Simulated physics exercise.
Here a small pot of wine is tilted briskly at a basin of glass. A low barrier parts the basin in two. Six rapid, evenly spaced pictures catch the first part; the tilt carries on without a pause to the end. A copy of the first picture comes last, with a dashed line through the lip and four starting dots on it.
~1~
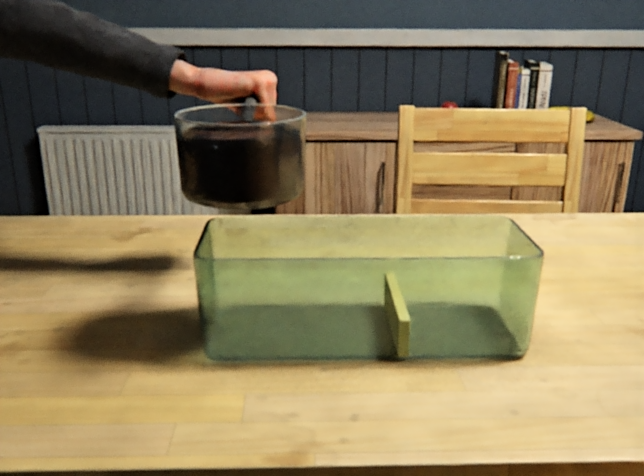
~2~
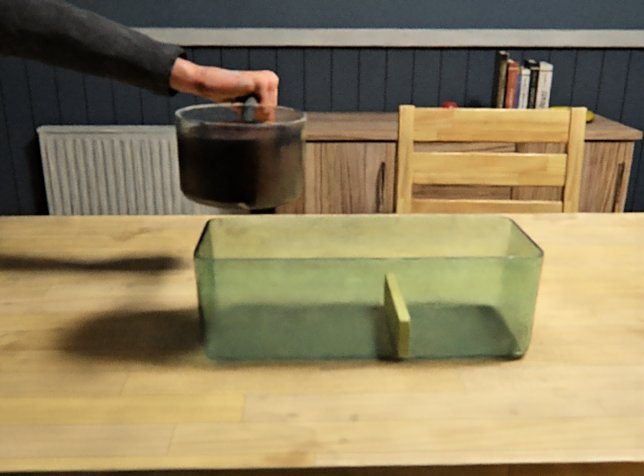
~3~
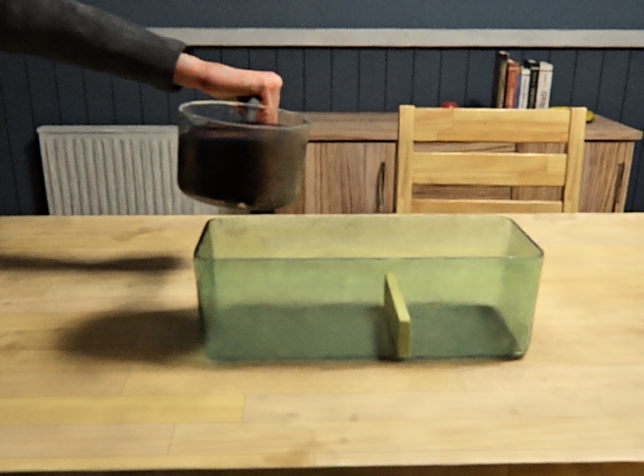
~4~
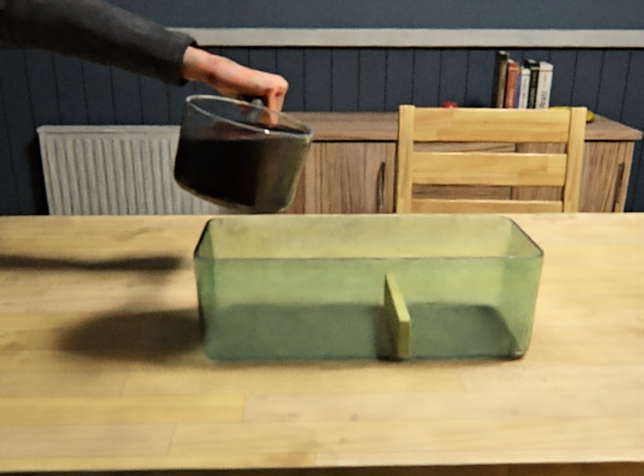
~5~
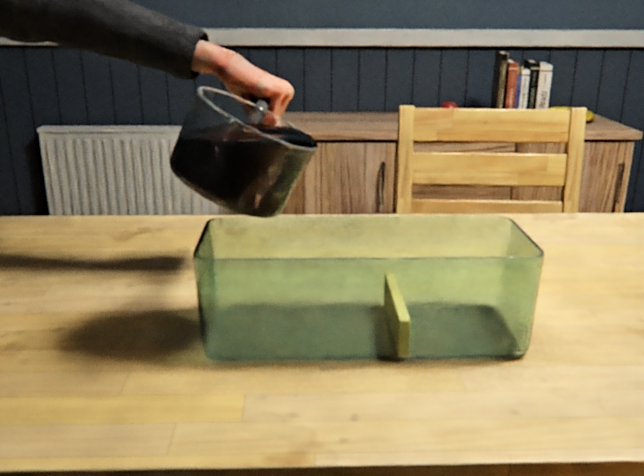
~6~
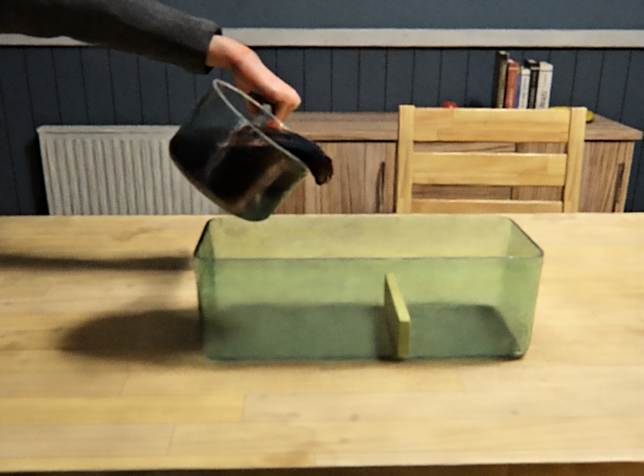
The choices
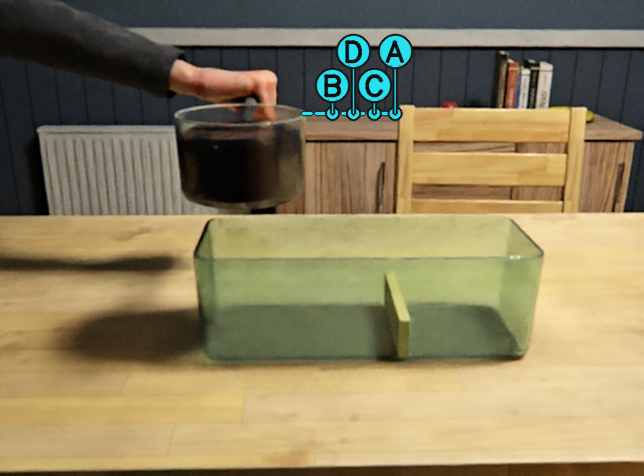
A hand in a dark sleeve reaches in from the upper left, holding a clear pot of dark wine above the left part of a long greenish glass basin with a low yellowish barrier inside. The fixed, slightly raised view faces a pale wooden table, with a radiator, cabinet, books and wooden chair against dark panelling behind. The hand tilts the pot steadily rightward, and dark liquid slides over its lip.
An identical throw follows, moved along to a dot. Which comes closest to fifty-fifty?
Dot D.
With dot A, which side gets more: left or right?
The right side.
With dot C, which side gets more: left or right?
More ends on the right.
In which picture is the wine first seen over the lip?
Picture 5.
In cyan, A at (395, 113); B at (332, 113); C at (374, 113); D at (353, 113).
With A, about 22 % ends left of the wall and 78 % right of it.
With B, about 75 % ends left of the wall and 24 % right of it.
With C, about 31 % ends left of the wall and 68 % right of it.
With D, about 48 % ends left of the wall and 51 % right of it.
